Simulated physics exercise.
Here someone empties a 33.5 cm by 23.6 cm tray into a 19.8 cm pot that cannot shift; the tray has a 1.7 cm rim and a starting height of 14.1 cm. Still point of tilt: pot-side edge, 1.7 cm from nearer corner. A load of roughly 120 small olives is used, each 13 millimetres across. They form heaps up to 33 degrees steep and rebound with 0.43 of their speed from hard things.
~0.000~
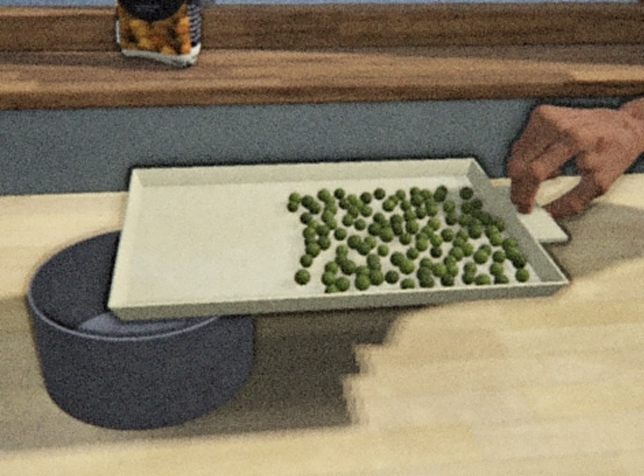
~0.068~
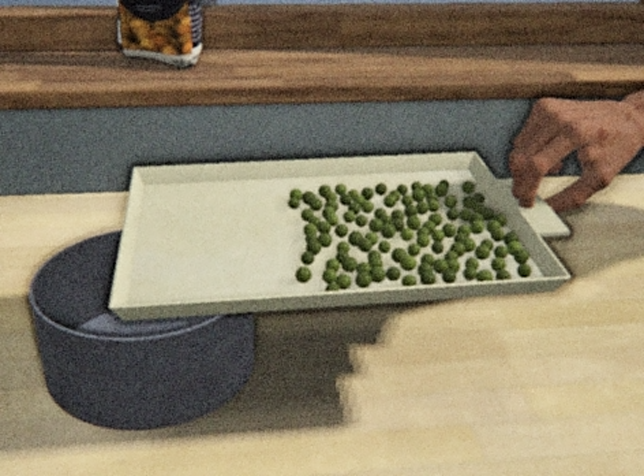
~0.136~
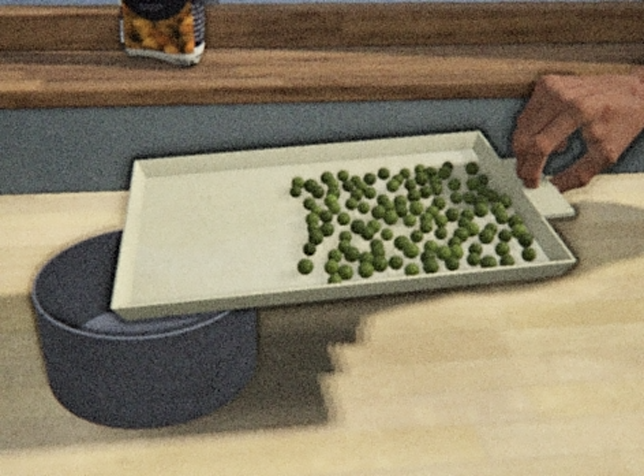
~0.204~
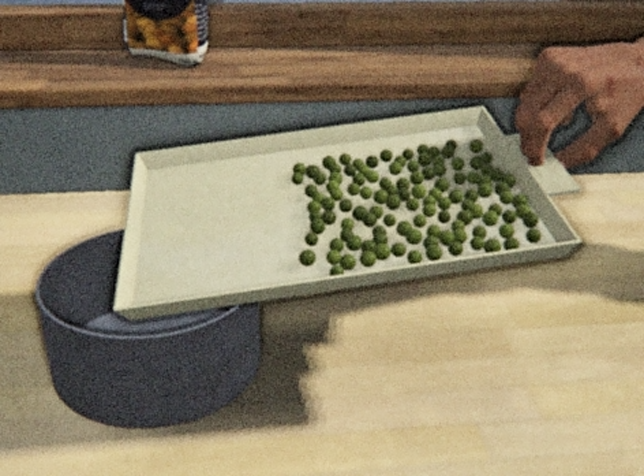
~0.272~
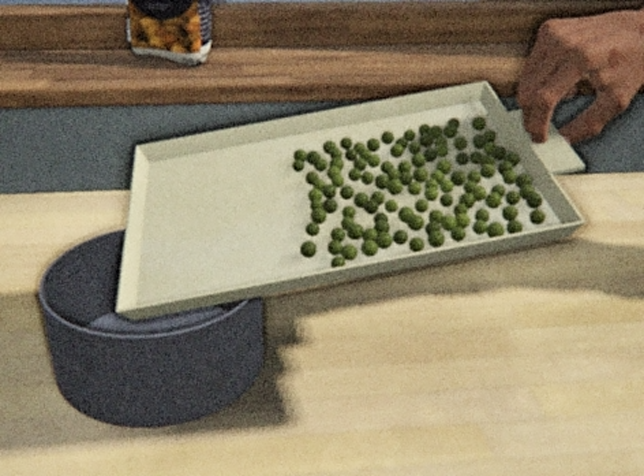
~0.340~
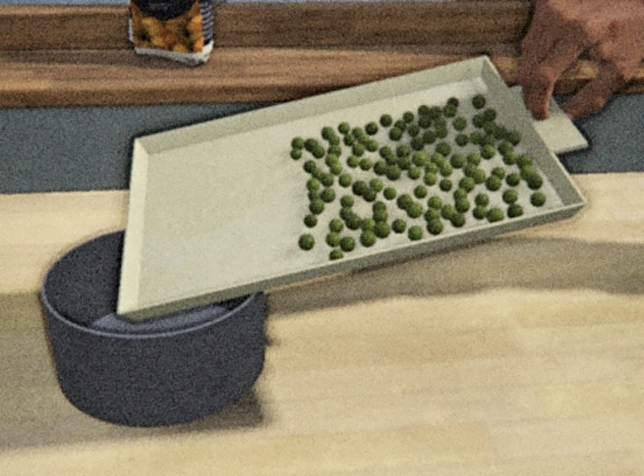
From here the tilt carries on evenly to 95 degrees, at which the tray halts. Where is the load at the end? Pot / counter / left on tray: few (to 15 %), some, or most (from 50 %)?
Pot = few, counter = most, tray = few.
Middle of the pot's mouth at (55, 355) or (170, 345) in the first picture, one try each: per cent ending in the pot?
First try about 100 per cent, second try about 95 per cent.
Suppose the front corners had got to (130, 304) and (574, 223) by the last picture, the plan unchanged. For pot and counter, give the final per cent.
Pot 0 % / counter 100 %.
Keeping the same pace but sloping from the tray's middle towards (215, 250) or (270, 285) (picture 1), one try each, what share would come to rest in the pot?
Near 50 and 0 percent, in that order.
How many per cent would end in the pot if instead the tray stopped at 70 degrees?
It would land at about 0 percent.
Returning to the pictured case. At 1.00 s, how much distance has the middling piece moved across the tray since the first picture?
Roughly 21 cm.
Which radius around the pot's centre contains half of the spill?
About 20 centimetres.
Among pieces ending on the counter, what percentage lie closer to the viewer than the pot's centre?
I'd put it at around 100 per cent.
Then, at 1.00 s, tilt 53 degrees; the tray holds 80 %, the pot 0 %.
Then, at 1.45 s, tilt 78 degrees; the tray holds 25 %, the pot 0 %.
After 1.97 s, tilt 95 degrees; the tray holds 0 %, the pot 0 %.
In the end, at 2.4 s, pot 0 %, counter 100 %, tray 0 %.
